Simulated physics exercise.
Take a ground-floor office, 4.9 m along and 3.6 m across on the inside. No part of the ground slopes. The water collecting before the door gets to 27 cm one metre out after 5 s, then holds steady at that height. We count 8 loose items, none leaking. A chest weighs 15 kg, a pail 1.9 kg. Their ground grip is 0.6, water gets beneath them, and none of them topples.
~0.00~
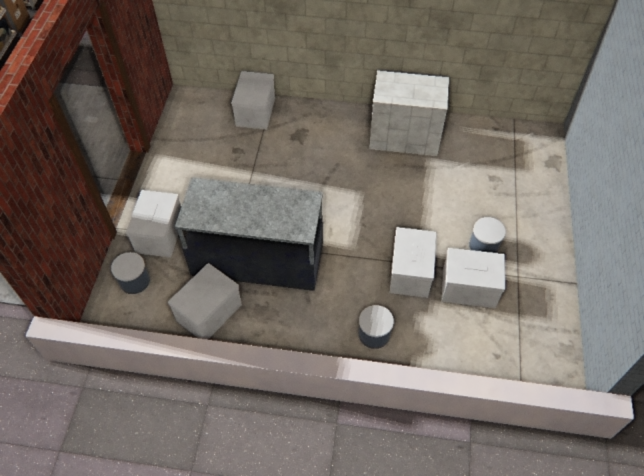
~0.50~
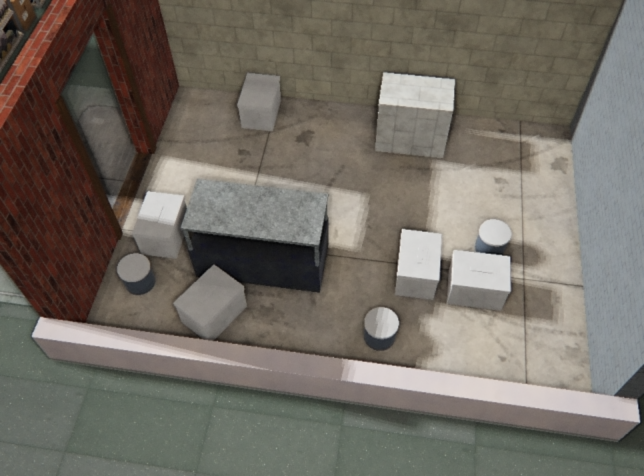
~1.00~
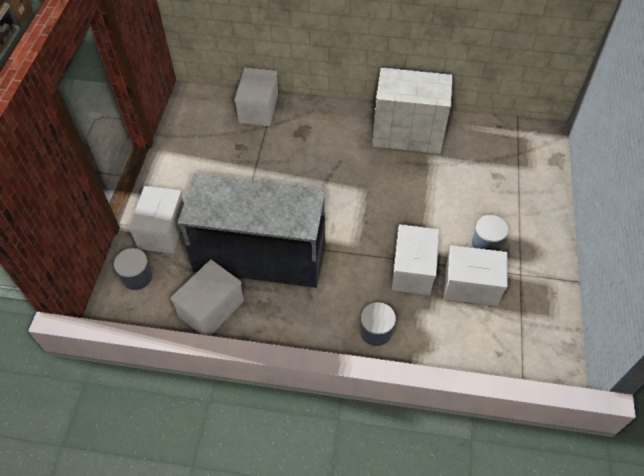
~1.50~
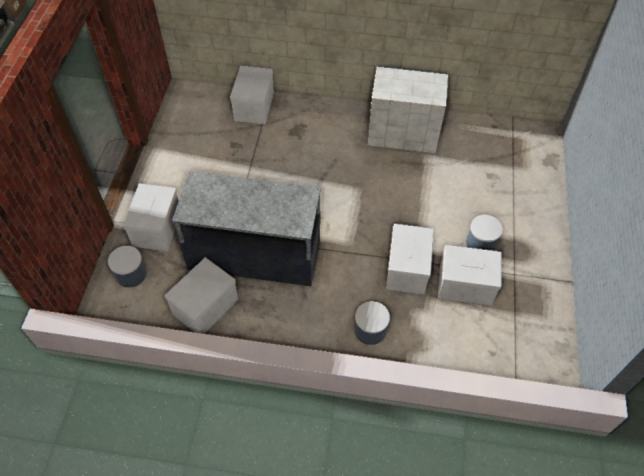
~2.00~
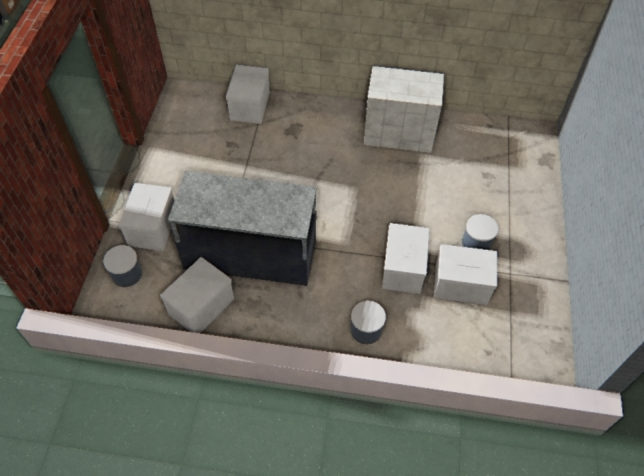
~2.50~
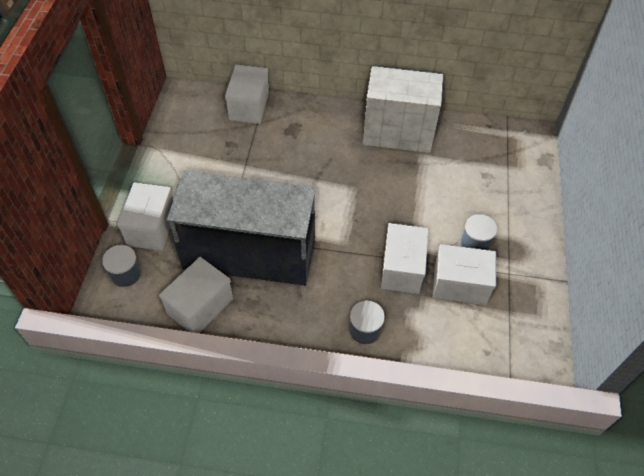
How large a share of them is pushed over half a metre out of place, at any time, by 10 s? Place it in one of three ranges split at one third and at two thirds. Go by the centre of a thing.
Range: The middle, one to two thirds.
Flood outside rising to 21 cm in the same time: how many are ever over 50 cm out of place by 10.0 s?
The answer would then be 3.
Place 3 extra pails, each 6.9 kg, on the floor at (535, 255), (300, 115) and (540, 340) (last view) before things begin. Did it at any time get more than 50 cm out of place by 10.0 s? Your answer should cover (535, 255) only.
Result: Exceeded.
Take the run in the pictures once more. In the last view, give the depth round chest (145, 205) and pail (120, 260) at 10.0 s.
Some 11 cm at the first, some 10 cm at the second.
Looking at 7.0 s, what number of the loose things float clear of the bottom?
It comes to 4 of them.
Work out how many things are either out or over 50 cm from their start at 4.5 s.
My count gives 0.
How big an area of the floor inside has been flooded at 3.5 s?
Around 2.5 m2 of it.
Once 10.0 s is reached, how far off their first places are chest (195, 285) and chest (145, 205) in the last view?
Shifts: 10 cm / 50 cm.
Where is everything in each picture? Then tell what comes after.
In the first frame, a chest at (253, 88), on the bottom; a chest at (415, 252) rests on the ground; water covers 0.0 m2; 0 of 8 have shifted.
In the second frame, a chest at (259, 90) rests on the ground; a chest at (420, 254), on the bottom; 0.0 m2 under water; 0 of 8 have shifted.
In the third frame, a chest at (256, 85) rests on the ground; a chest at (417, 250) rests on the ground; water covers 0.0 m2; 0 of 8 have shifted.
In the fourth frame, a chest at (252, 83), on the bottom; a chest at (412, 249), on the bottom; 0.0 m2 under water; 0 of 8 have shifted.
In the fifth frame, a chest at (248, 82), on the bottom; a chest at (408, 248) rests on the ground; water covers 0.0 m2; 0 of 8 have shifted.
In the sixth frame, a chest at (247, 82), on the bottom; a chest at (407, 248), on the bottom; 0.5 m2 under water; 0 of 8 have shifted.
After 3.5 s 0 of 8 are over 50 cm from their spots; 0 afloat.
After 4.5 s 0 of 8 are over 50 cm from their spots; 0 afloat.
After 7.0 s 3 of 8 are over 50 cm from their spots; 4 afloat.
After 10.0 s 3 of 8 are over 50 cm from their spots, and 4 have been at some point; 5 afloat.
